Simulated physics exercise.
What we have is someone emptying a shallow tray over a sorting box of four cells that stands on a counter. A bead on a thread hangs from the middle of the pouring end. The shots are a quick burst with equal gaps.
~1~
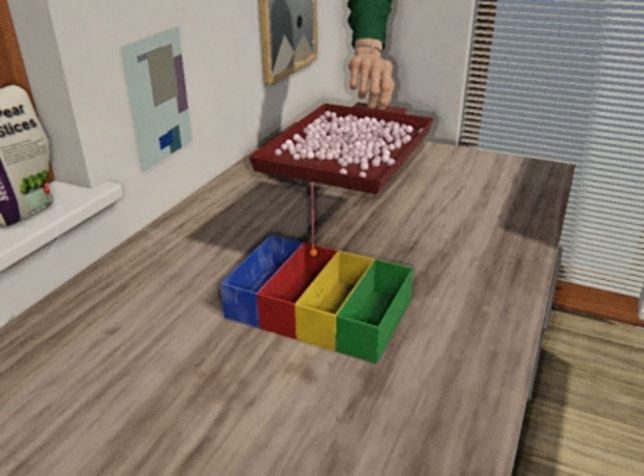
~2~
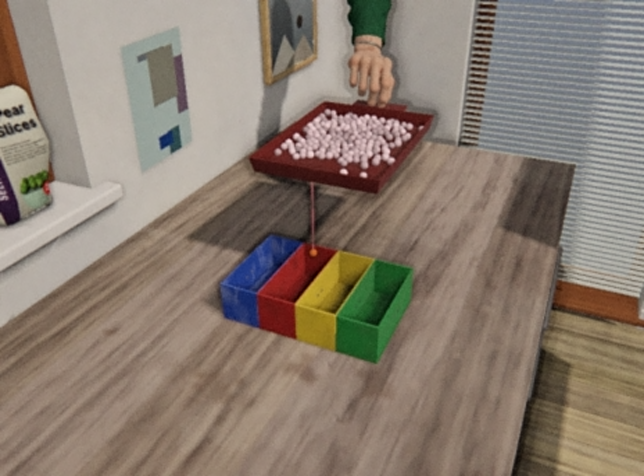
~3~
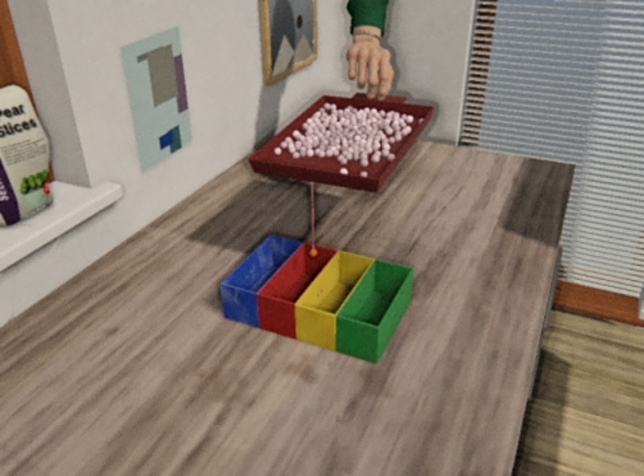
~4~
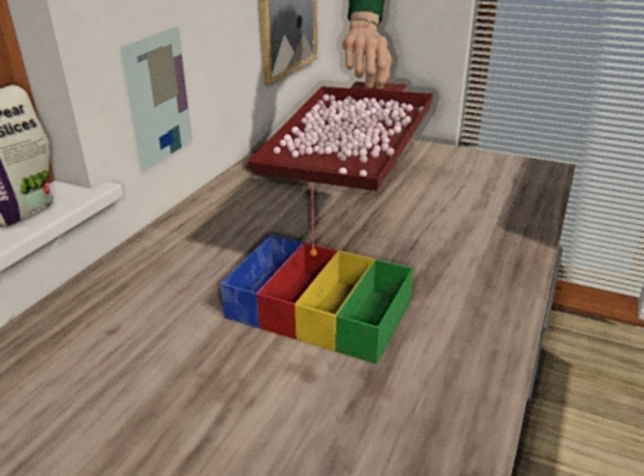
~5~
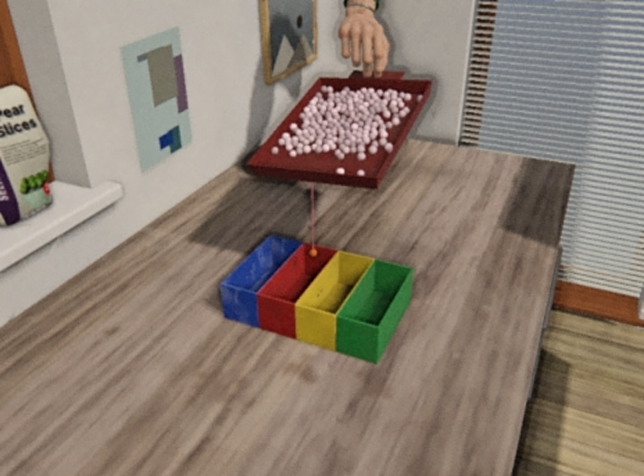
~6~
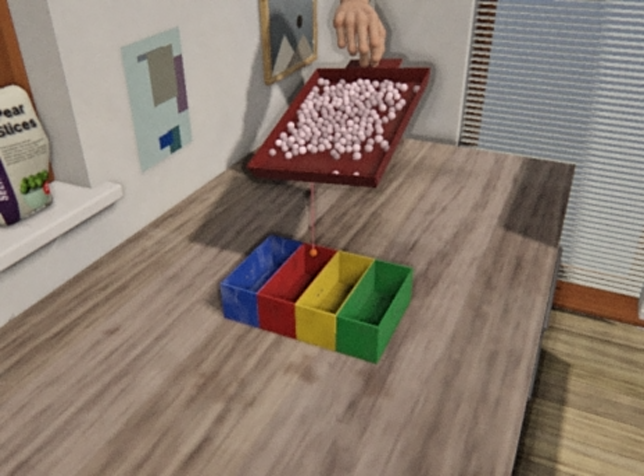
To begin with, a hand in a green sleeve holds a dark red tray of small pale pink balls above a blue, red, yellow and green box on a counter. The hand gradually raises the tray's far end, steepening it, and the near edge dips slightly at its left corner as the balls shift toward that edge.
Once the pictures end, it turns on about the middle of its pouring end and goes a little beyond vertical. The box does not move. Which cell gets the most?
Fullest: The blue cell.
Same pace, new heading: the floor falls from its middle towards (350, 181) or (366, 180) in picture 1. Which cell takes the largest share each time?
First green, then the green one.
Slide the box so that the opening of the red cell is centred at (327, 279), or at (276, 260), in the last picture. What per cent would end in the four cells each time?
The first gives 10 %, the second 90 %.
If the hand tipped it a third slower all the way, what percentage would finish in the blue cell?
About 50 per cent.
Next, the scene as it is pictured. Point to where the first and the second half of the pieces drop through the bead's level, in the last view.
At about (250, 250), then at (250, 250).
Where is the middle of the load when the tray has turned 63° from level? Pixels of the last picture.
Roughly at (278, 168).
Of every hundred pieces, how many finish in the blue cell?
Some 50 per cent.
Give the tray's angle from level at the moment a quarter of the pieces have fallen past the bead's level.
Roughly 75°.
Soon after the last picture, tray tipped steeply; most on the tray; a small part in the blue cell; a stray few in the red cell; about a quarter falling or outside the box.
A little later, tray tipped past a quarter turn; a small part on the tray; about a third in the blue cell; a small part in the red cell; a stray few in the yellow cell; about half falling or outside the box.
Later still, tray tipped past a quarter turn; about half in the blue cell; a small part in the red cell; a stray few in the yellow cell; about a third falling or outside the box.
By the end, tray tipped past a quarter turn; about half in the blue cell; a small part in the red cell; a stray few in the yellow cell; none in the green cell; about a third outside the box.
